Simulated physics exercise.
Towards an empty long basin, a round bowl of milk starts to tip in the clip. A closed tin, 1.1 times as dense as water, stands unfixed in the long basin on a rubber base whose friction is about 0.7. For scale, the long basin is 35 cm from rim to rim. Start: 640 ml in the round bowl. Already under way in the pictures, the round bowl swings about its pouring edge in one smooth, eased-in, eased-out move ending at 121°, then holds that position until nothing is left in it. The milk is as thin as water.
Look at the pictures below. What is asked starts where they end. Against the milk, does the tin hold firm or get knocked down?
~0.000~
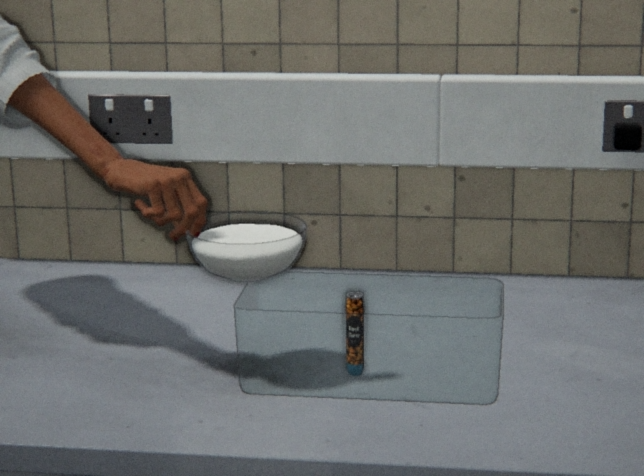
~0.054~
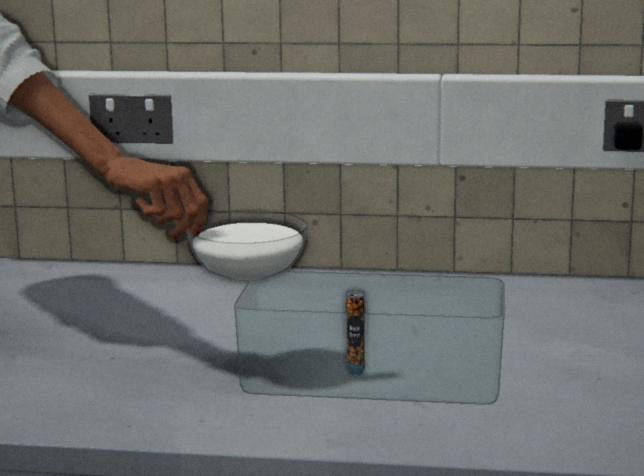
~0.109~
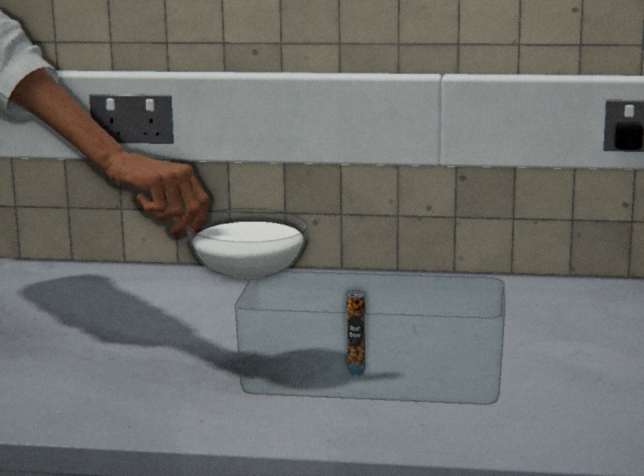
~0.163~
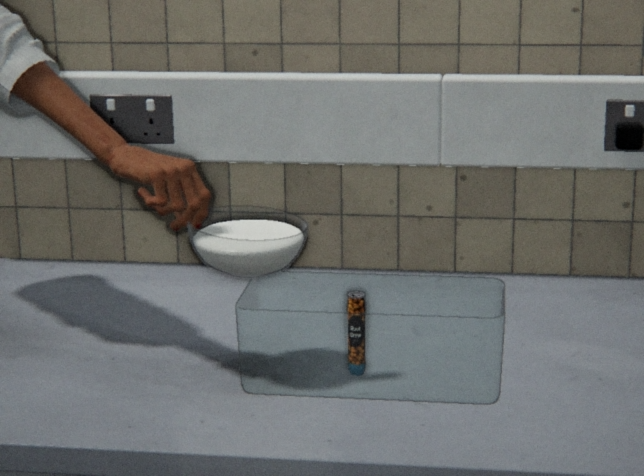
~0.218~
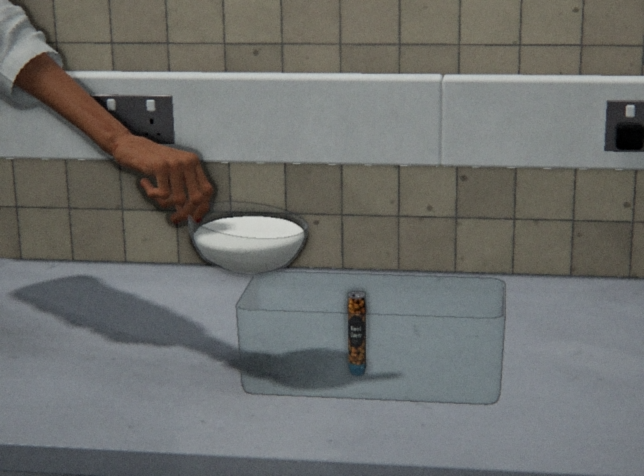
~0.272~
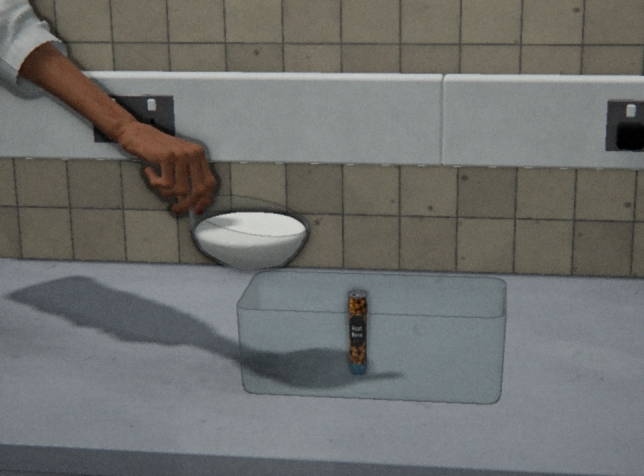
It holds firm.
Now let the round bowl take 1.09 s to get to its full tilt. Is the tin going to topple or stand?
In that case the tin stays vertical.
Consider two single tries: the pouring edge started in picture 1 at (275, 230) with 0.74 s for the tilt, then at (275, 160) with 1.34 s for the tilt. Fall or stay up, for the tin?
In the first try it comes down; in the second it comes down.
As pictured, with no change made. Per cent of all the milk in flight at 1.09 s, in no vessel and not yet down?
In-air share: About 2 %.
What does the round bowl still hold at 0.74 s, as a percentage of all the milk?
I'd estimate some 36 % remains.
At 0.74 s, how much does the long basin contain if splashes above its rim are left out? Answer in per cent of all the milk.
I'd estimate some 24 percent of the liquid.
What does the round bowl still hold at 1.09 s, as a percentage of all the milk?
I'd say some 0 per cent remains.
By 0.74 s the tilt is 71° and 37 per cent is still to pour; the tin stands where it began.
By 1.09 s the tilt is 111° and 0 per cent is still to pour; the tin stands where it began.
By 1.45 s the tilt is 121° and 0 per cent is still to pour; the tin stands where it began.
By 1.84 s the tilt is 121° and 0 per cent is still to pour; the tin stands where it began.
At rest the tin stands where it began.
